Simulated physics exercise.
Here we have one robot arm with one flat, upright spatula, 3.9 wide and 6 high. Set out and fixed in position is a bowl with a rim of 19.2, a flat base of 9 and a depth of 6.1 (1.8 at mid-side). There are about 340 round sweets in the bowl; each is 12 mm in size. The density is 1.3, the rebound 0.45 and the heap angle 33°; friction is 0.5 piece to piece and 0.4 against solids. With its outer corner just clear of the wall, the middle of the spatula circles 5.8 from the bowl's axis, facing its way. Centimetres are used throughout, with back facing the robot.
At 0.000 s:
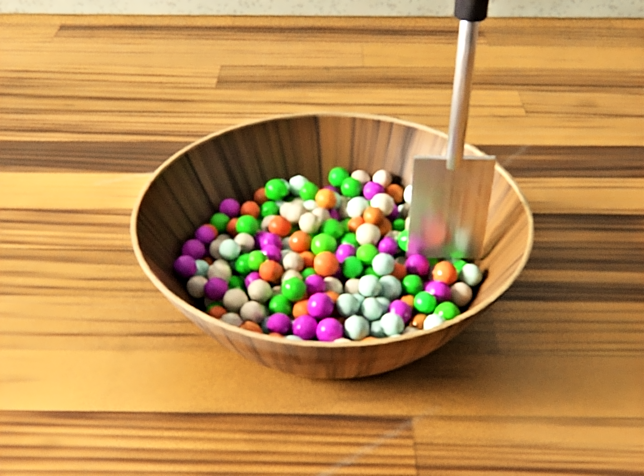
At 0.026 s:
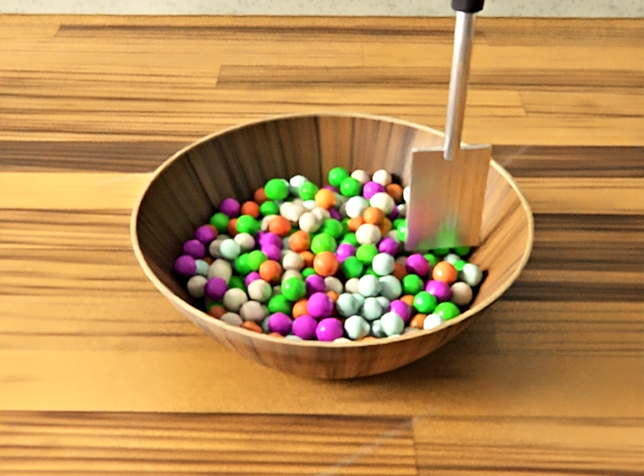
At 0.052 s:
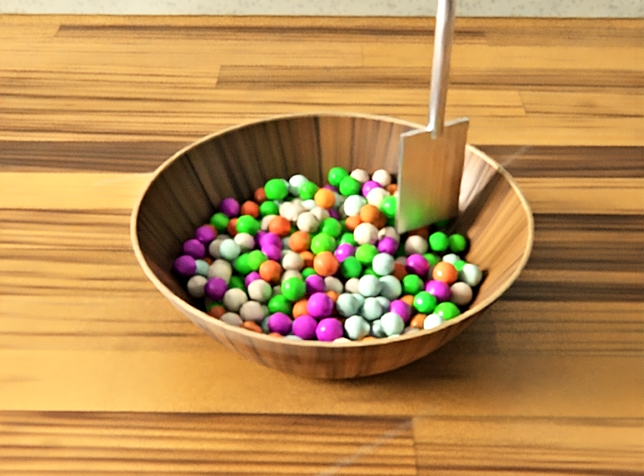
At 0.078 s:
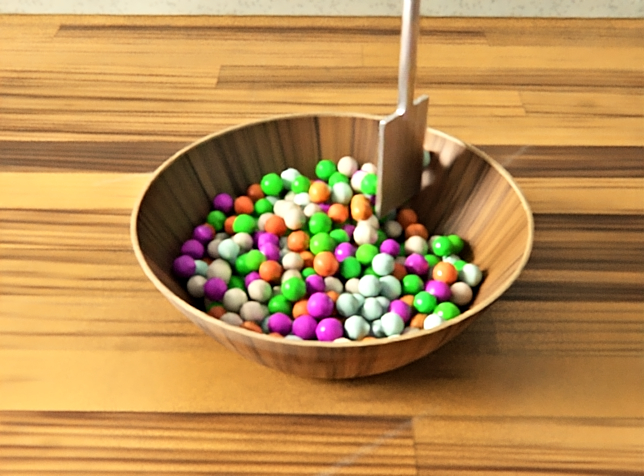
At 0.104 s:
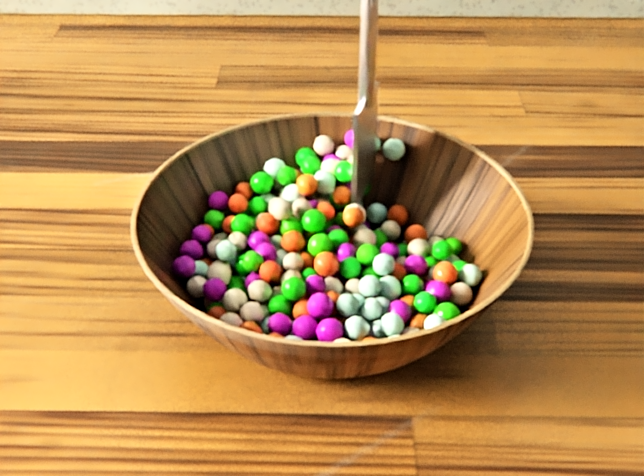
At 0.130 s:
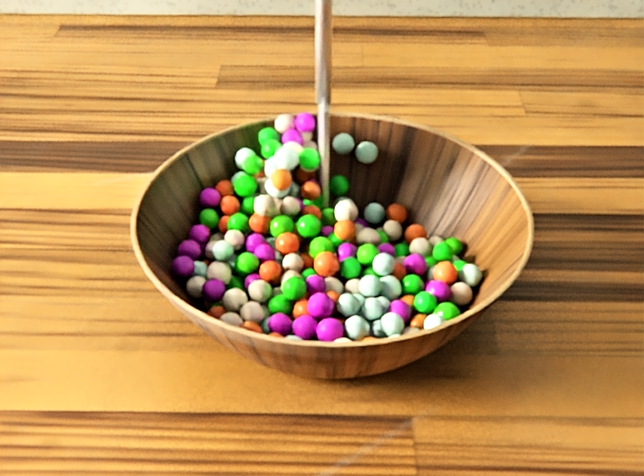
A wide wooden bowl of small round sweets in green, purple, orange, white and pale grey sits on a striped wooden surface, seen from above at an angle by a still camera. A flat, upright metal spatula with a thin shaft stands inside at the right. It sweeps leftward along the back, turning edge-on and pushing sweets into a heap at the back left.
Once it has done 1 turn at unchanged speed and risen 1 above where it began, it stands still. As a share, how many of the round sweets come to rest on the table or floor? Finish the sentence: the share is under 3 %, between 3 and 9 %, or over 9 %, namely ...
The share is over 9 %.
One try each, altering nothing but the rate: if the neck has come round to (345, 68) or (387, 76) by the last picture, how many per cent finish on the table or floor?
Near 15 per cent for the first, near 5 per cent for the second.
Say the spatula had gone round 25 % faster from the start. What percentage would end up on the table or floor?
Near 20 in a hundred, it would be.
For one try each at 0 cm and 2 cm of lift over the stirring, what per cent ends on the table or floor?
Close to 25 percent and close to 5 percent.
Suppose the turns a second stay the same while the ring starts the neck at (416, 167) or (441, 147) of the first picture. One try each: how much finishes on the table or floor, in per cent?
First try about 25 per cent, second try about 25 per cent.
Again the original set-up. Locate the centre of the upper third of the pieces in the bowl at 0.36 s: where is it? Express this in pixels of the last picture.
Somewhere around (376, 290), I think.
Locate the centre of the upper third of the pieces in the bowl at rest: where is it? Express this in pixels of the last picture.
Somewhere close to (354, 260).
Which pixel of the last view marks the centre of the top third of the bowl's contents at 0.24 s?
I'd point to somewhere close to (268, 278).
After 0.24 s, 194° round, highest piece 11 above the table; 317 in the bowl, 19 in flight or on the tool.
After 0.36 s, 293° round, highest piece 9 above the table; 298 in the bowl, 20 on the table or floor, 18 in flight or on the tool.
After 0.62 s, 0° round, highest piece 5 above the table; 282 in the bowl, 54 on the table or floor.
After 1.32 s, 0° round, highest piece 5 above the table; 282 in the bowl, 54 on the table or floor.
In the end, 282 in the bowl, 54 on the table or floor. That is 16 % on the table or floor.
